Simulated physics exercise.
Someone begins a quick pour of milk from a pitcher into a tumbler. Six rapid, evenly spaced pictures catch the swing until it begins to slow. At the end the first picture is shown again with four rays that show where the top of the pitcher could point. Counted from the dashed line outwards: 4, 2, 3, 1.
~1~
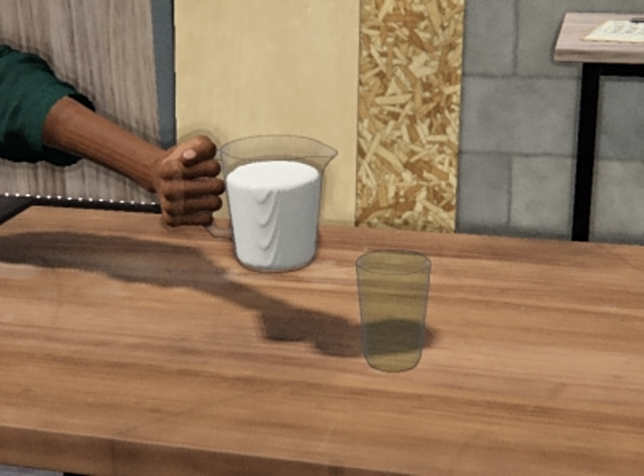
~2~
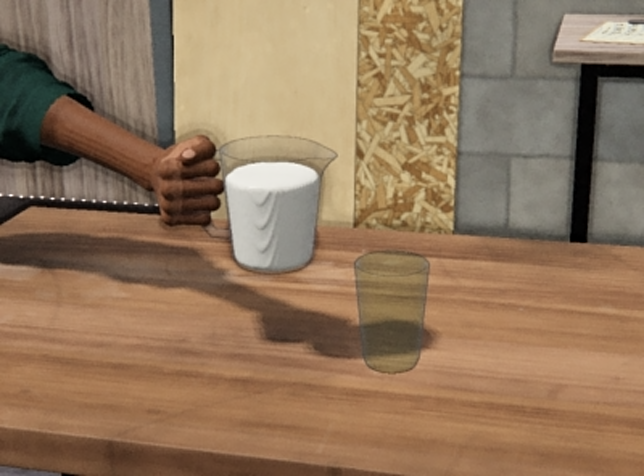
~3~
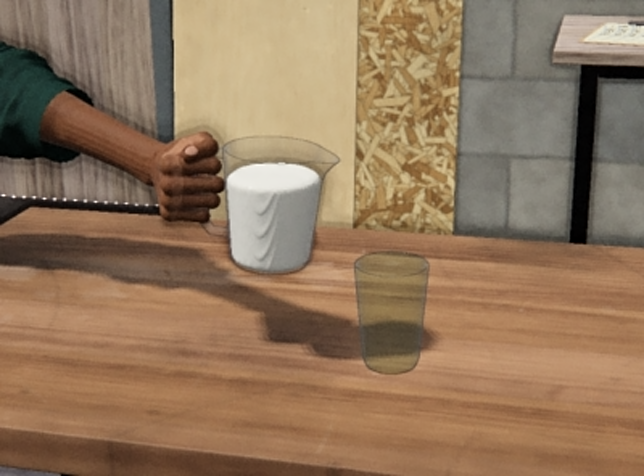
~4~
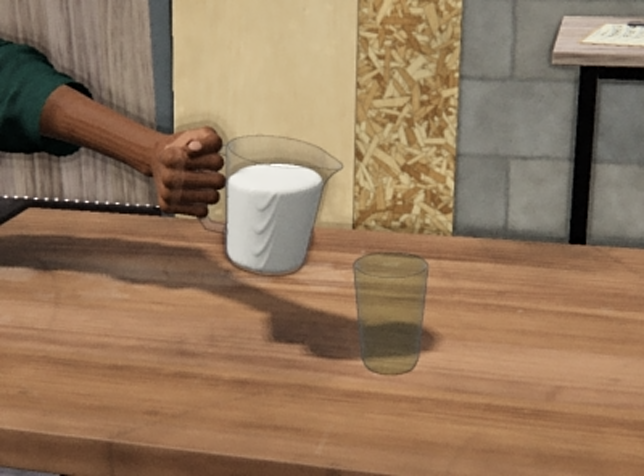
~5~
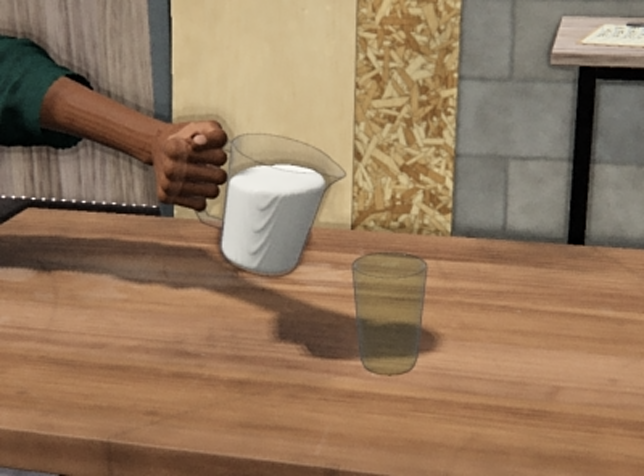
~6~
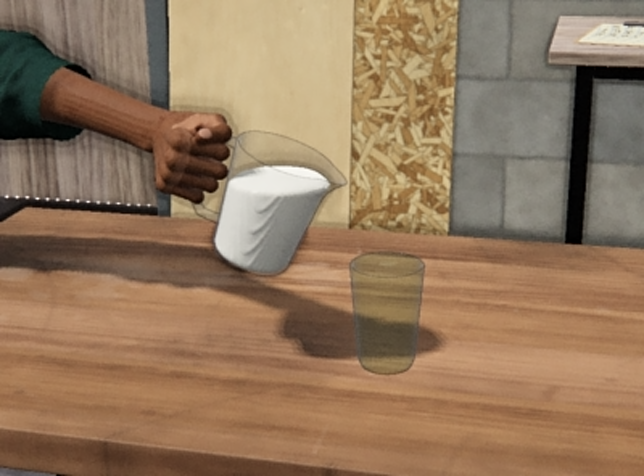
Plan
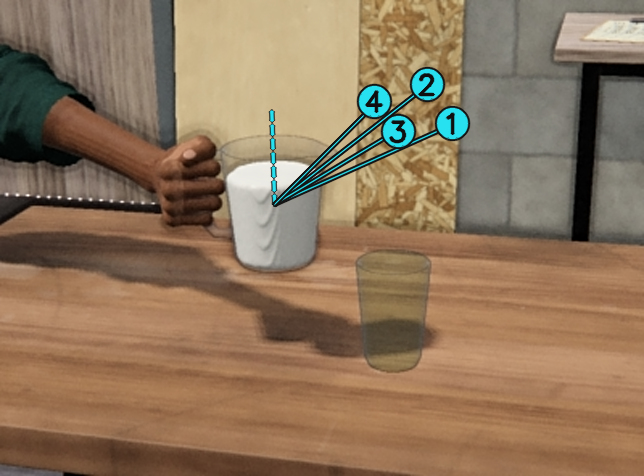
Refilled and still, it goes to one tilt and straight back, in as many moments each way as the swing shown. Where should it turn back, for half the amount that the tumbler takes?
3 beats the others.
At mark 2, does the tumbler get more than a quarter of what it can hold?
Yes, it does.
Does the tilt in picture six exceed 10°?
Yes, it does.
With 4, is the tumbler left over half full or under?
Under half.
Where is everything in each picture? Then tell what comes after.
Upright, lip at (336, 154); rim of the tumbler round (393, 261); nothing has left yet, in the first frame.
Upright, lip at (335, 156); nothing has left yet, in the second frame.
Tipped about 4°, lip at (338, 161); nothing has left yet, in the third frame.
Tipped about 9°, lip at (341, 167); nothing has left yet, in the fourth frame.
Tipped about 15°, lip at (344, 175); nothing has left yet, in the fifth frame.
Tipped about 21°, lip at (345, 183); nothing has left yet, in the sixth frame.
On the marked copy, 1 at (437, 131); 2 at (414, 95); 3 at (382, 139); 4 at (363, 115).
Choosing 1, the tumbler ends with about 67 % of what it can hold.
Choosing 2, the tumbler ends with about 37 % of what it can hold.
Choosing 3, the tumbler ends with about 51 % of what it can hold.
Choosing 4, the tumbler ends with about 24 % of what it can hold.
